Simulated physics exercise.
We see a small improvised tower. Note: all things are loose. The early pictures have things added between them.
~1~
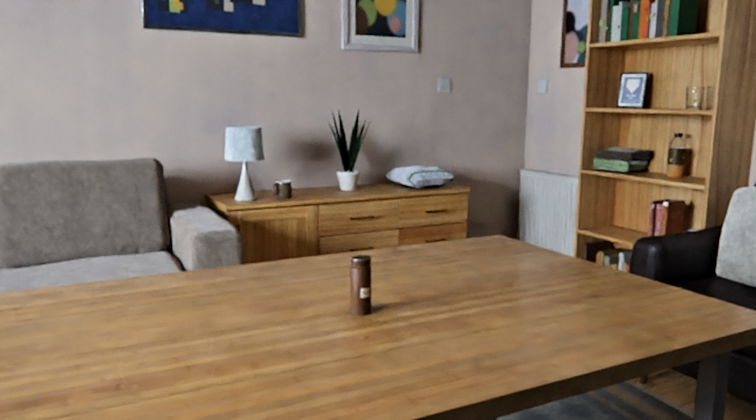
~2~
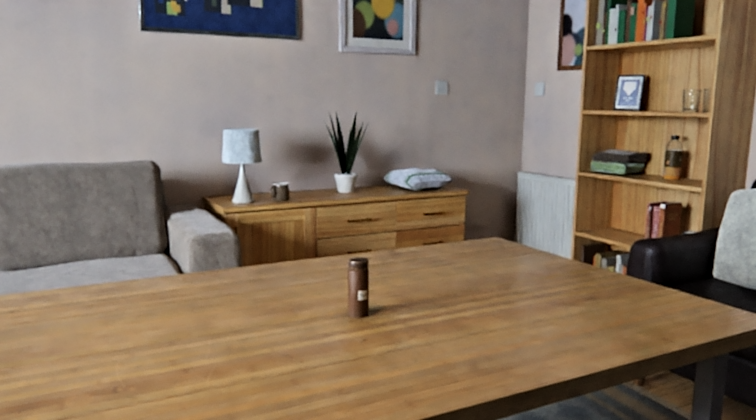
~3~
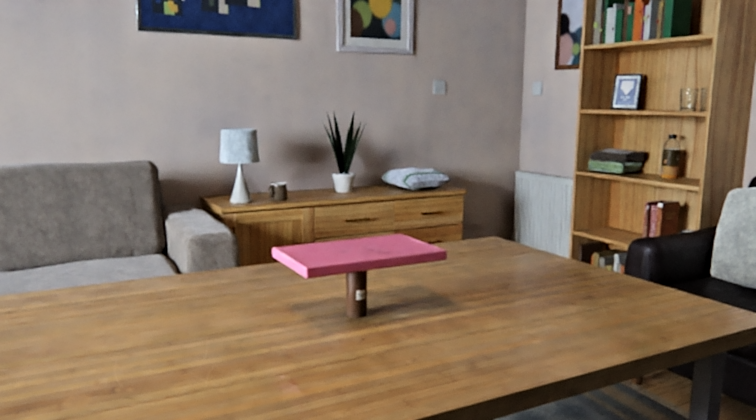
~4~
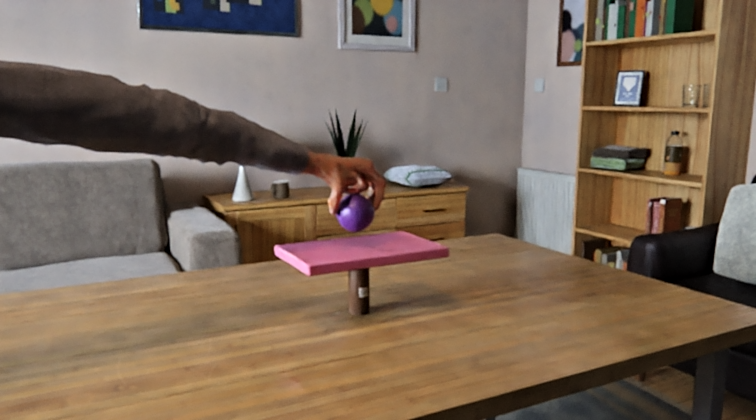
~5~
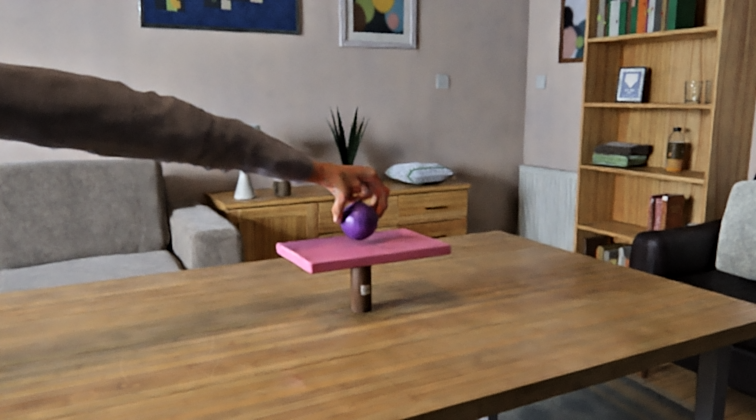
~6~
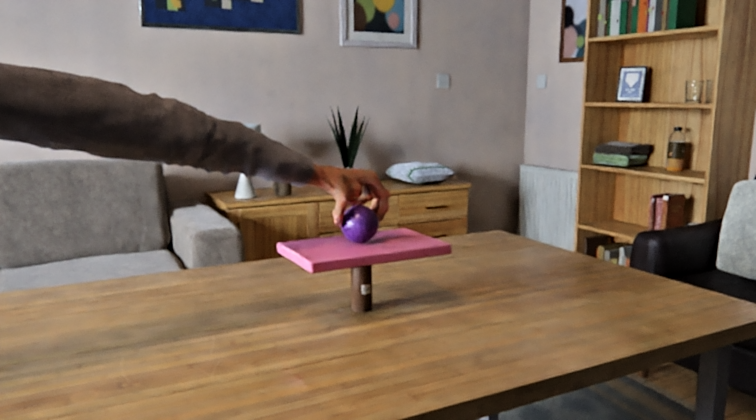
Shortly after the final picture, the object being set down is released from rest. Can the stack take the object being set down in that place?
Nothing drops or tips.
Then, 0.30 s past the last view, nothing moves.
Then, 0.70 s past the last view, purple onion resting near (360, 224).
Finally, all 3 still in place. Final places as the last picture's camera would see them, purple onion near (360, 224). The stack keeps its balance.
